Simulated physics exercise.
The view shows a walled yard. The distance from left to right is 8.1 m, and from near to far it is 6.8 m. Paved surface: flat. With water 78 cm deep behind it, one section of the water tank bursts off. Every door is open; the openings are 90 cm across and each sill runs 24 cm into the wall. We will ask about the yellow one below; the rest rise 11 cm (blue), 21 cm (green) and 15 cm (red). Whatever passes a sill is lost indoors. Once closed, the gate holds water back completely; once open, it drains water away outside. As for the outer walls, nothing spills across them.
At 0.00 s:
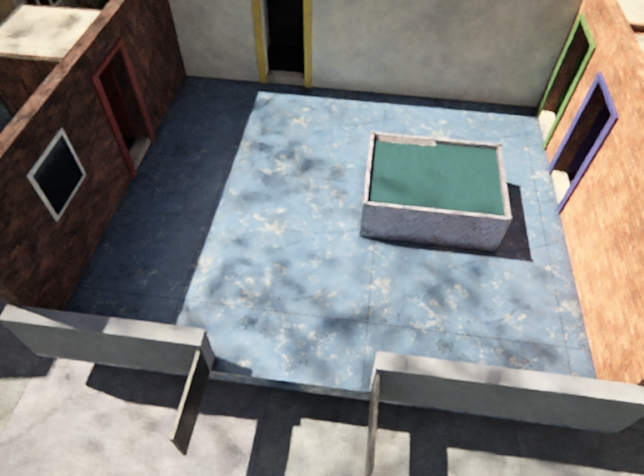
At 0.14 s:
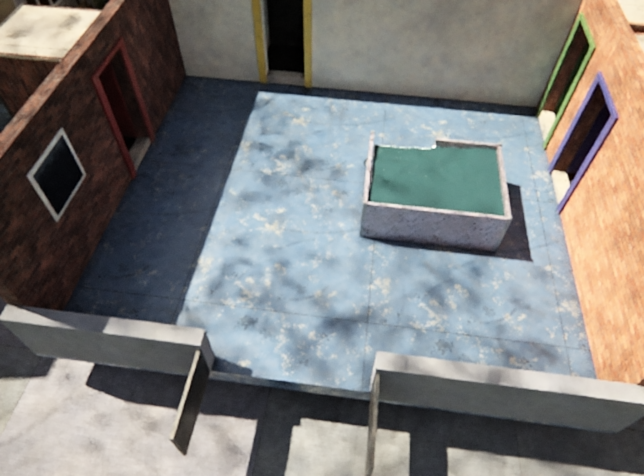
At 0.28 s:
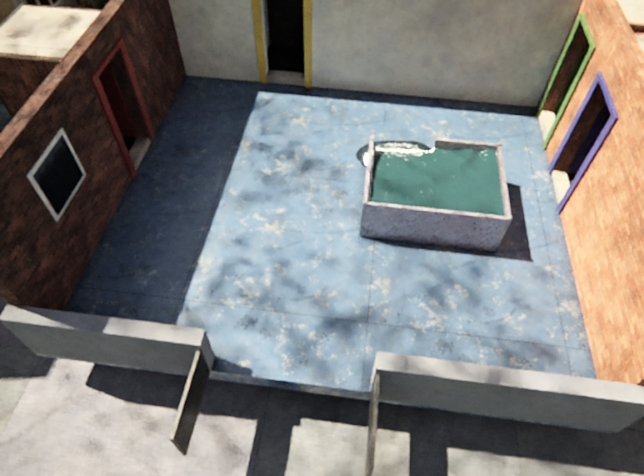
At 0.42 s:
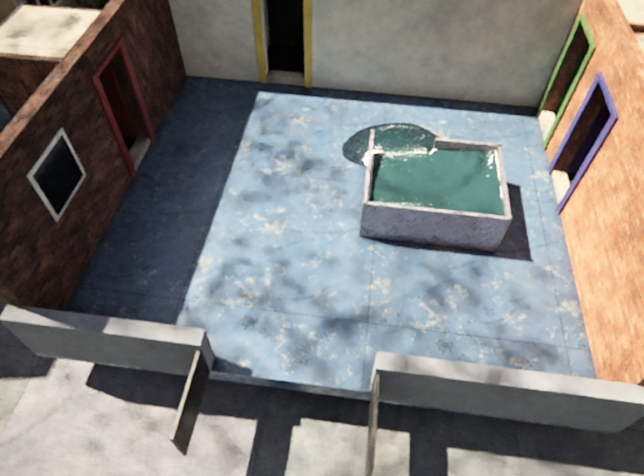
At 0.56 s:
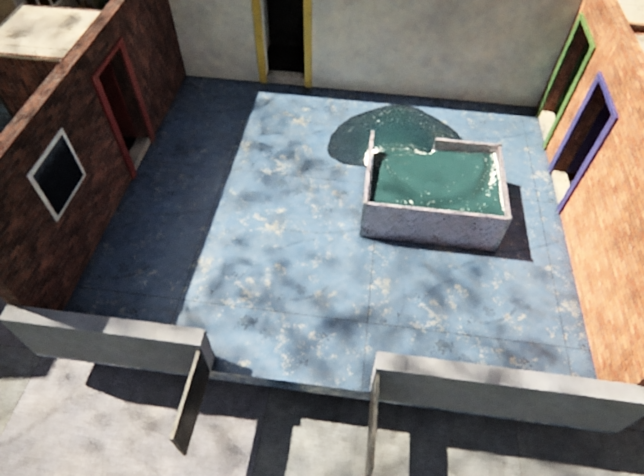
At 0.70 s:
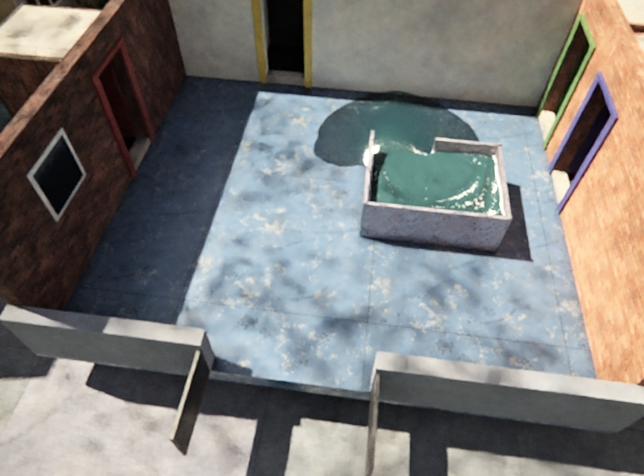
A water tank in a walled yard breaks at the back and water spreads across the floor.
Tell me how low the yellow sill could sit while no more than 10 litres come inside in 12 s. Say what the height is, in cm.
At least 12.5 cm or so.
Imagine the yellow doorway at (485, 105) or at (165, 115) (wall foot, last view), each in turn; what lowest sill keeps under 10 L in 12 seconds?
First place around 12.5 cm, second around 16 cm.
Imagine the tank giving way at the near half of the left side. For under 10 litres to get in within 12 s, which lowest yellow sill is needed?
Then something near 6.0 cm.
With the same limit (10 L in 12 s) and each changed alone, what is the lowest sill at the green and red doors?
You'd want about 21 centimetres at green and about 6.5 centimetres at red.
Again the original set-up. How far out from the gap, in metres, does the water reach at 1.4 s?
Around 3.4 m from the gap.
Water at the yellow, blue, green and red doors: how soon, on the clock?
Yellow = 1.4 s, blue = 2.8 s, green = 2.0 s, red = 3.2 s.
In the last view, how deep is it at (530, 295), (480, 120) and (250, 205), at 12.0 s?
Around 3 cm, 4 cm and 2 cm.
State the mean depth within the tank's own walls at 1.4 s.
Some 50 cm.
After 1.4 s water covers 15 % of the floor, deepest (40 cm) near (393, 97); it has not reached the yellow door.
After 3.0 s water covers 30 % of the floor, deepest (32 cm) near (193, 79); 13 cm at the yellow door, 0 litres in over its 19 cm sill.
After 12.0 s water covers 95 % of the floor, deepest (8 cm) near (325, 358); 4 cm at the yellow door, 0 litres in over its 19 cm sill.
At the yellow door as built, the water arrived by 1.5 s and peaked near 19 cm at 2.0 s.
With a sill of 10.5 cm, 18 litres would have come in within the 12 s; with 14.5 cm, 5 litres. So under 10 litres takes about 12.5 cm.
